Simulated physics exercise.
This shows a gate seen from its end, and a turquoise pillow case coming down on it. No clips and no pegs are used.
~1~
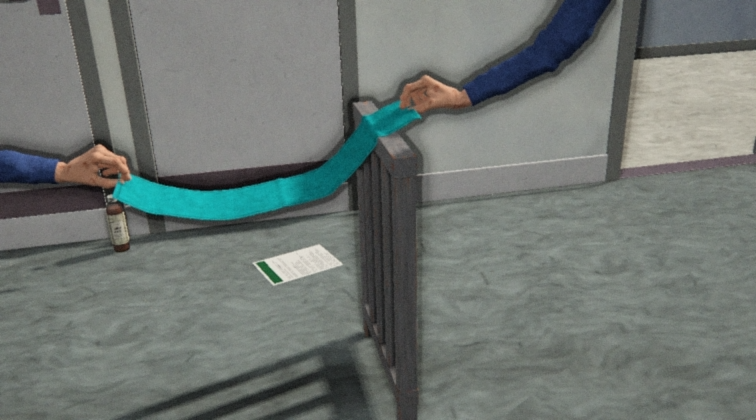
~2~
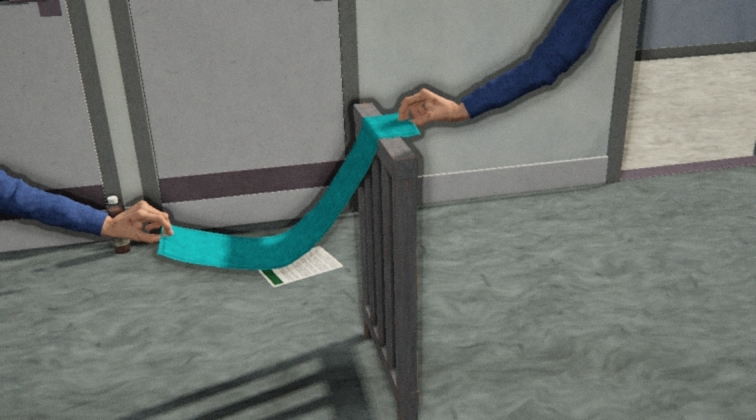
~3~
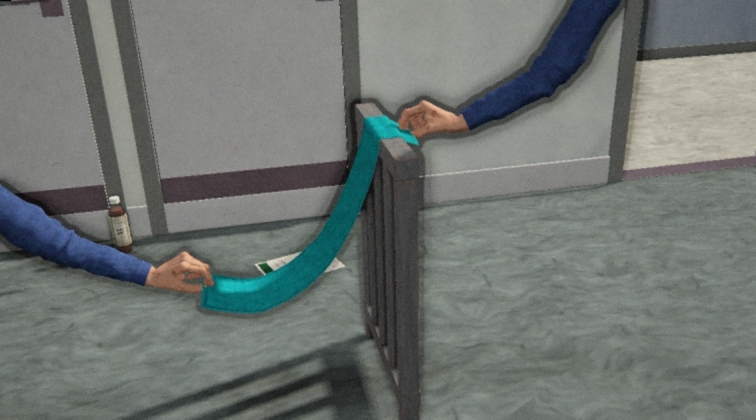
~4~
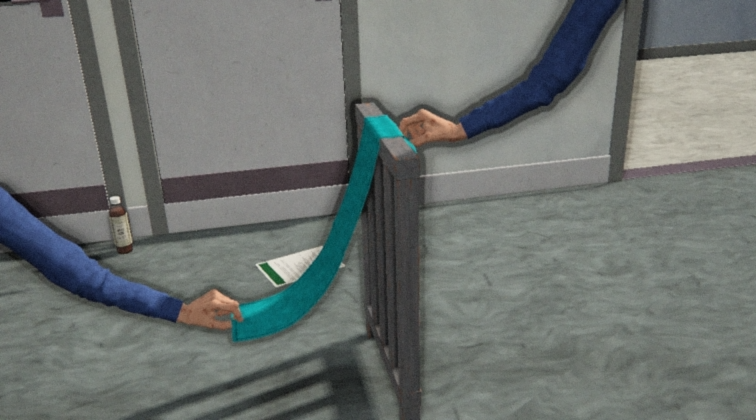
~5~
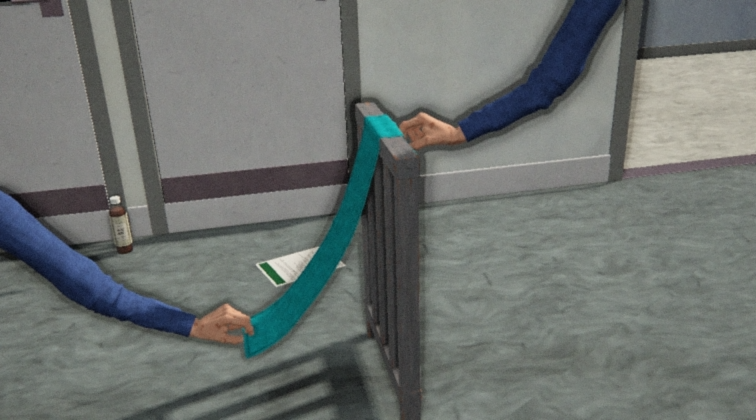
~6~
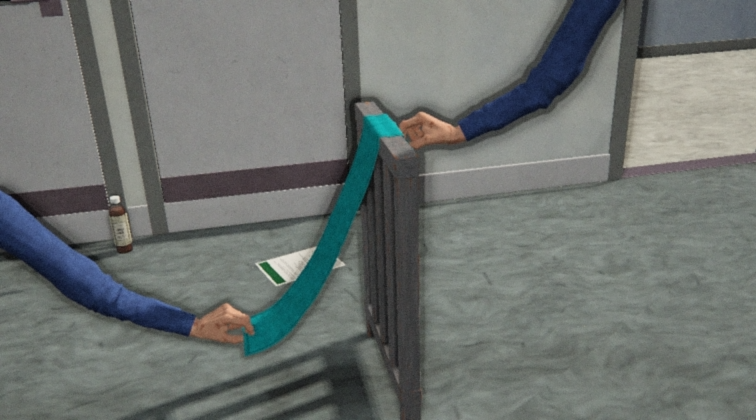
Two hands in blue sleeves hold the ends of a long turquoise cloth across the top of a dark grey slatted gate, seen from its end and slightly above. A brown bottle and a white paper with a green edge lie behind on the mottled grey-green floor, before pale panelled walls. The left hand lowers its end down and rightward, then stays still, while the right hand barely moves.
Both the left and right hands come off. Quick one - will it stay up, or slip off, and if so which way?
It'll slip off to the left.
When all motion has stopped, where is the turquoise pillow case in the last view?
Its resting place is (345, 382).
Then, 0.36 s past the final frame, pillow case clear of the top and falling near (339, 308).
Then, 0.60 s past the final frame, pillow case in a heap on the floor near (345, 381).
When it is over, pillow case in a heap on the floor near (345, 383). The turquoise pillow case falls on the left side.
